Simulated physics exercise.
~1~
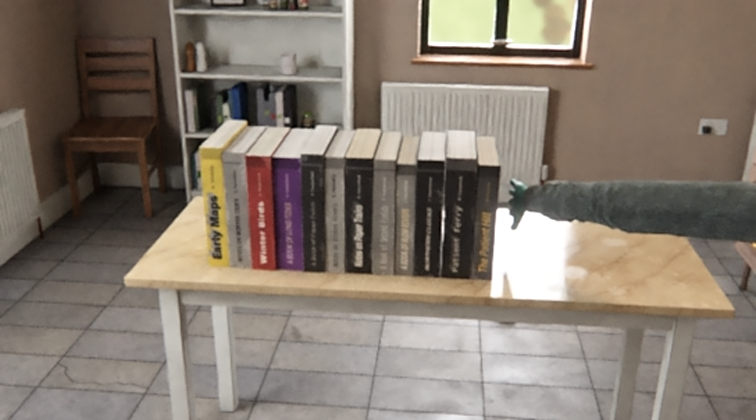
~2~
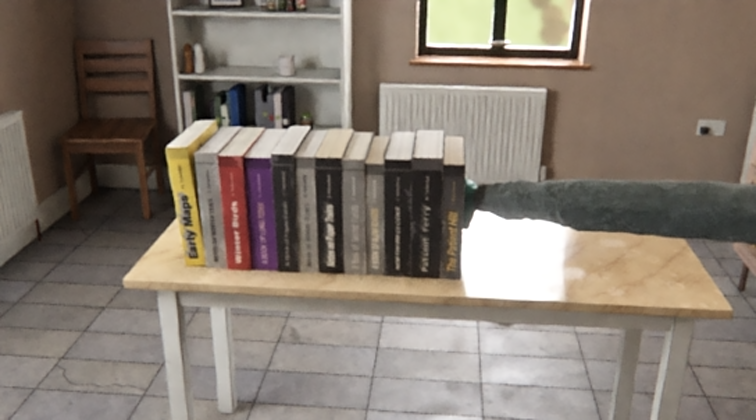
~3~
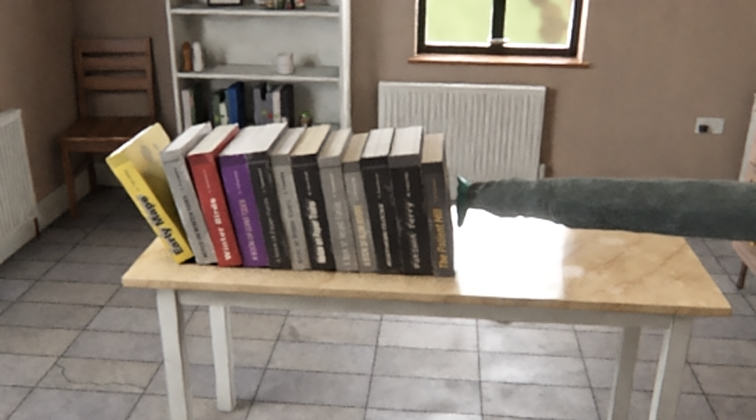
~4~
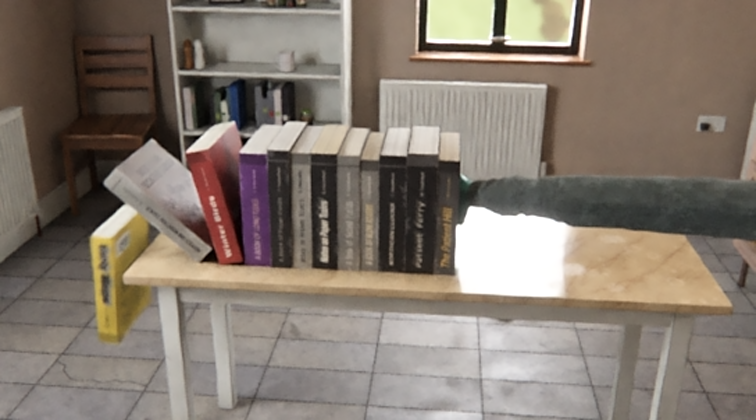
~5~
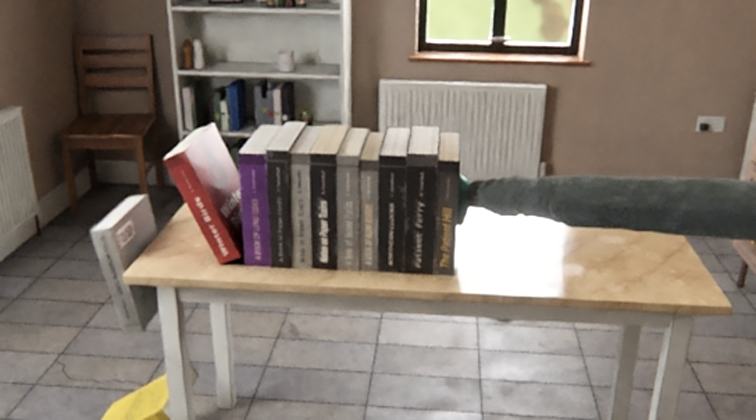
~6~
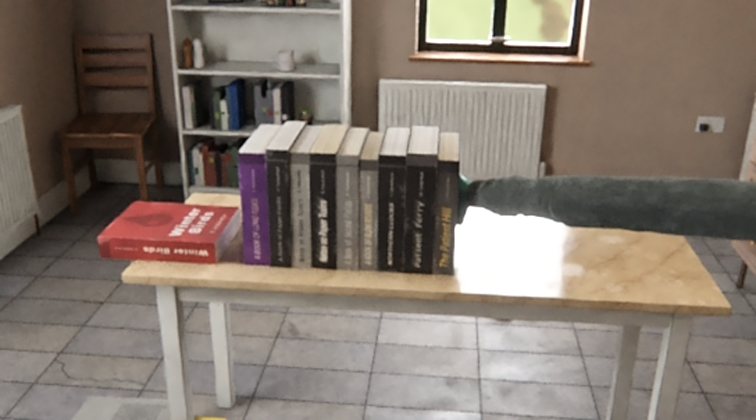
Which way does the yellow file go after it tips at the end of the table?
It goes down, dropping past the left end of the table towards the floor.
